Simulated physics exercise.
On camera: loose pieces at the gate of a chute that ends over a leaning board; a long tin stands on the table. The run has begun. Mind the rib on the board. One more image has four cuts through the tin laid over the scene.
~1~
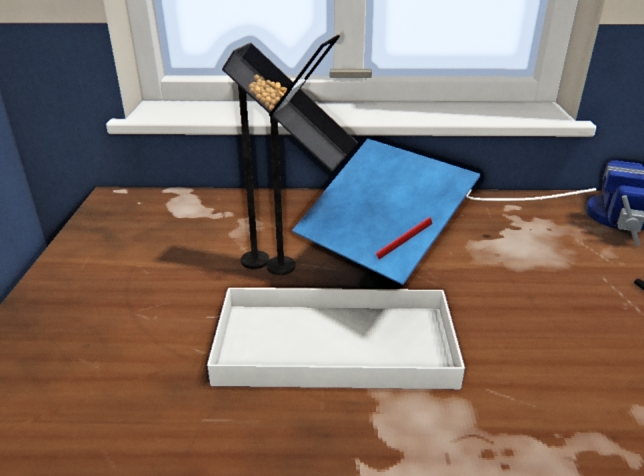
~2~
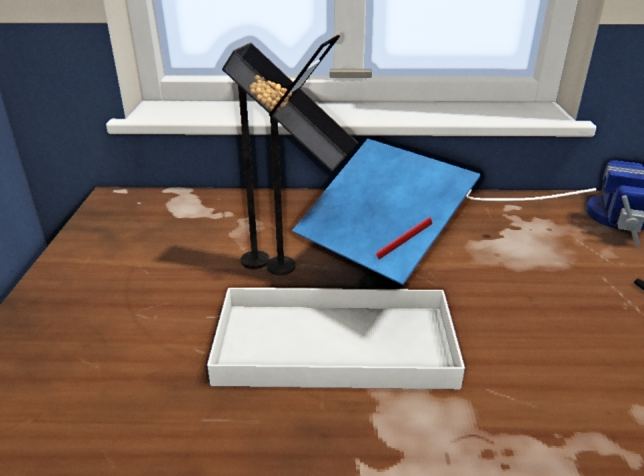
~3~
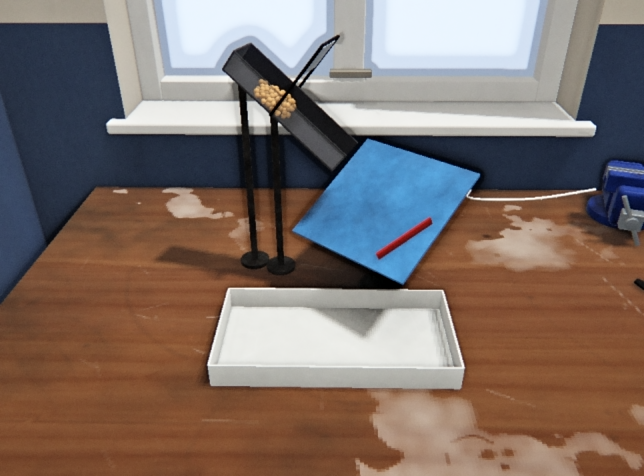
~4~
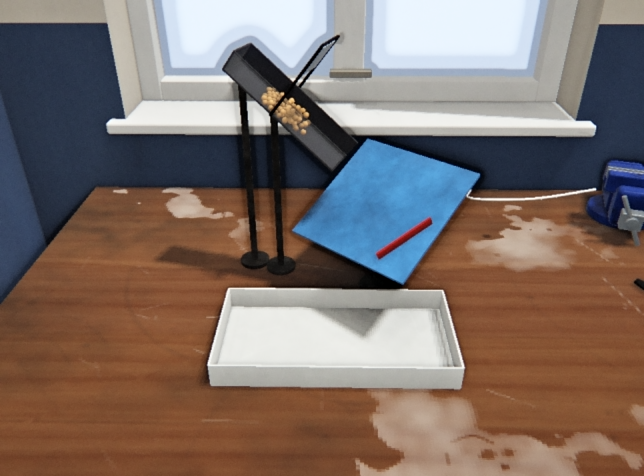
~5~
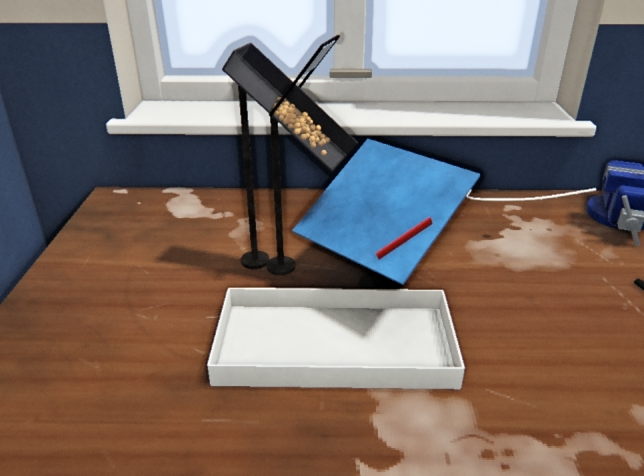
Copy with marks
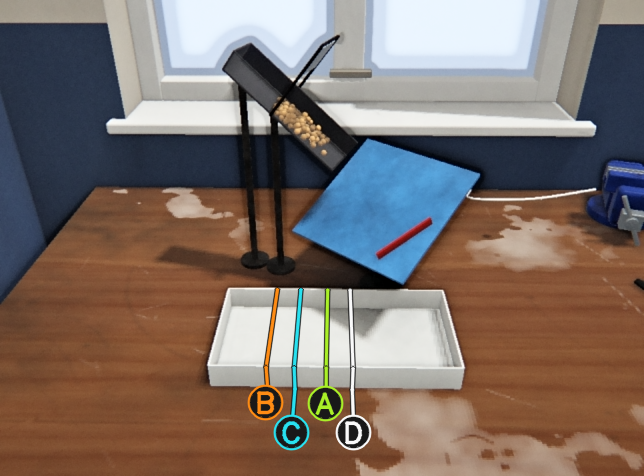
Small round wooden beads slide down a dark, sloping chute in a loosening cluster, moving right toward its lower end above a tilted blue board with a red rib, while the long white tin on the table stays empty.
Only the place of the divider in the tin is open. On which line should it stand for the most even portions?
The answer is line A.
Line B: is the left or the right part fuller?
More lands on the right.
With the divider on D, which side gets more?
Left.
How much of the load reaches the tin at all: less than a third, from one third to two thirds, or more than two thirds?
It is more than two thirds.
On the marked copy, line A crosses the front rim at (326, 367); line B crosses the front rim at (266, 366); line C crosses the front rim at (294, 366); line D crosses the front rim at (353, 367).
Choosing A, of what is caught, about half on the left of the divider, about half on the right.
Choosing B, of what is caught, a small part on the left of the divider, nearly all on the right.
Choosing C, of what is caught, a small part on the left of the divider, nearly all on the right.
Choosing D, of what is caught, nearly all on the left of the divider, a stray few on the right.
